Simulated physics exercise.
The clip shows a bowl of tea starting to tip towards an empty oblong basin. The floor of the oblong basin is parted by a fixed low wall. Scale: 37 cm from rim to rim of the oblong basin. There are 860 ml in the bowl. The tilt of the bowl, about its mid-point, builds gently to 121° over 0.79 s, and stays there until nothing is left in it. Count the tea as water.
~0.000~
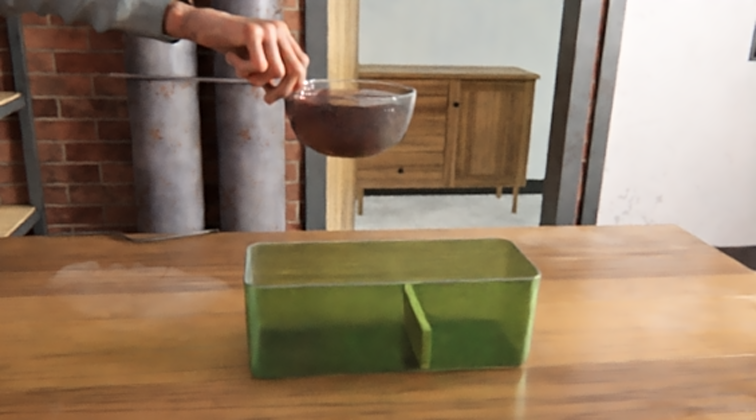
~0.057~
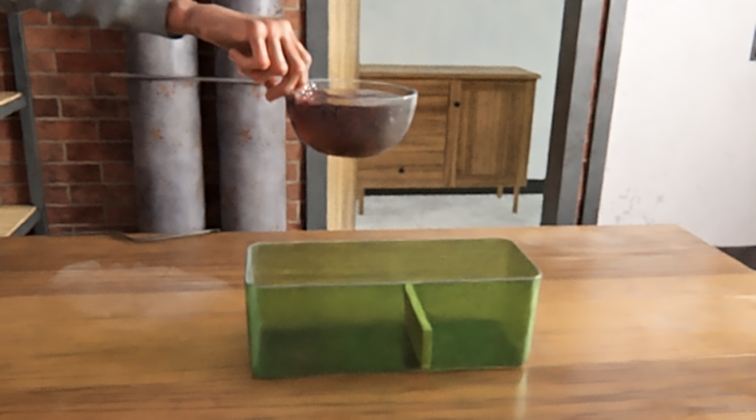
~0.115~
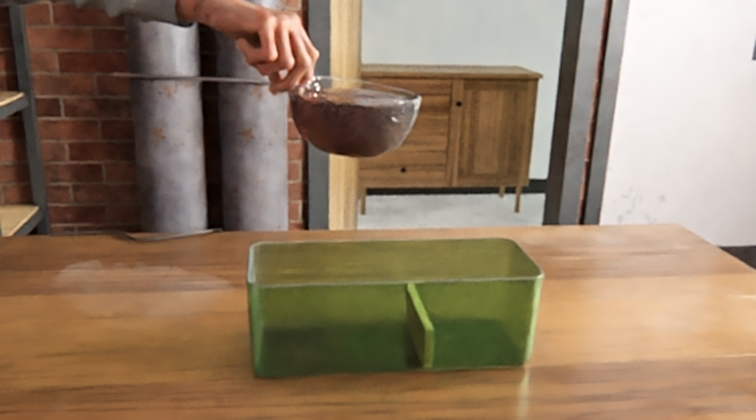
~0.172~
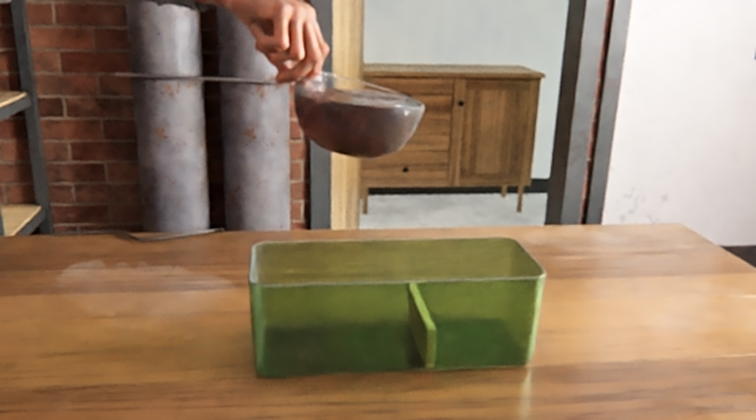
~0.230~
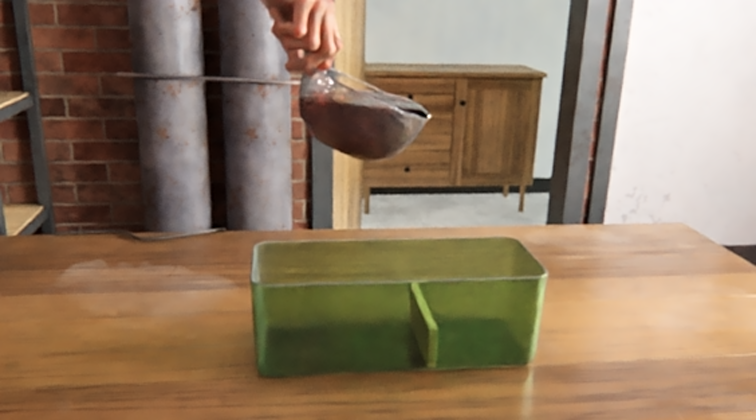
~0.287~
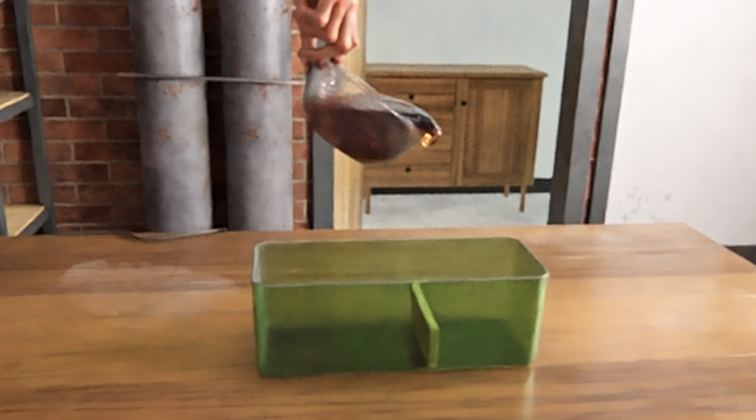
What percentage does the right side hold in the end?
Roughly 70 per cent is past the wall.
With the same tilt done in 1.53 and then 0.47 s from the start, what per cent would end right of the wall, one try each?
In turn about 90 and 60 per cent.
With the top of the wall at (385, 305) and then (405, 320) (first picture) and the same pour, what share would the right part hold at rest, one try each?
First 90, then 70 per cent.
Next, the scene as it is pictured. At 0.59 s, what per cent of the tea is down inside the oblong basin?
Some 48 per cent.
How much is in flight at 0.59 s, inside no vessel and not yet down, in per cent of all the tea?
About 44 per cent.
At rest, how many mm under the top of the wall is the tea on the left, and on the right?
Left about 46 mm, right about 22 mm.
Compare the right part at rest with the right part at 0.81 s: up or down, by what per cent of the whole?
The share moves up, by some 3 per cent.
After 0.59 s the tilt is 103° and 9 per cent is still to pour, 0 is left of the wall and 48 right of it.
After 0.81 s the tilt is 121° and 0 per cent is still to pour, 19 is left of the wall and 67 right of it.
After 1.04 s the tilt is 121° and 0 per cent is still to pour, 25 is left of the wall and 72 right of it.
After 1.29 s the tilt is 121° and 0 per cent is still to pour, 27 is left of the wall and 70 right of it.
In the end 27 per cent lies left of the wall, 70 right of it and 3 outside.
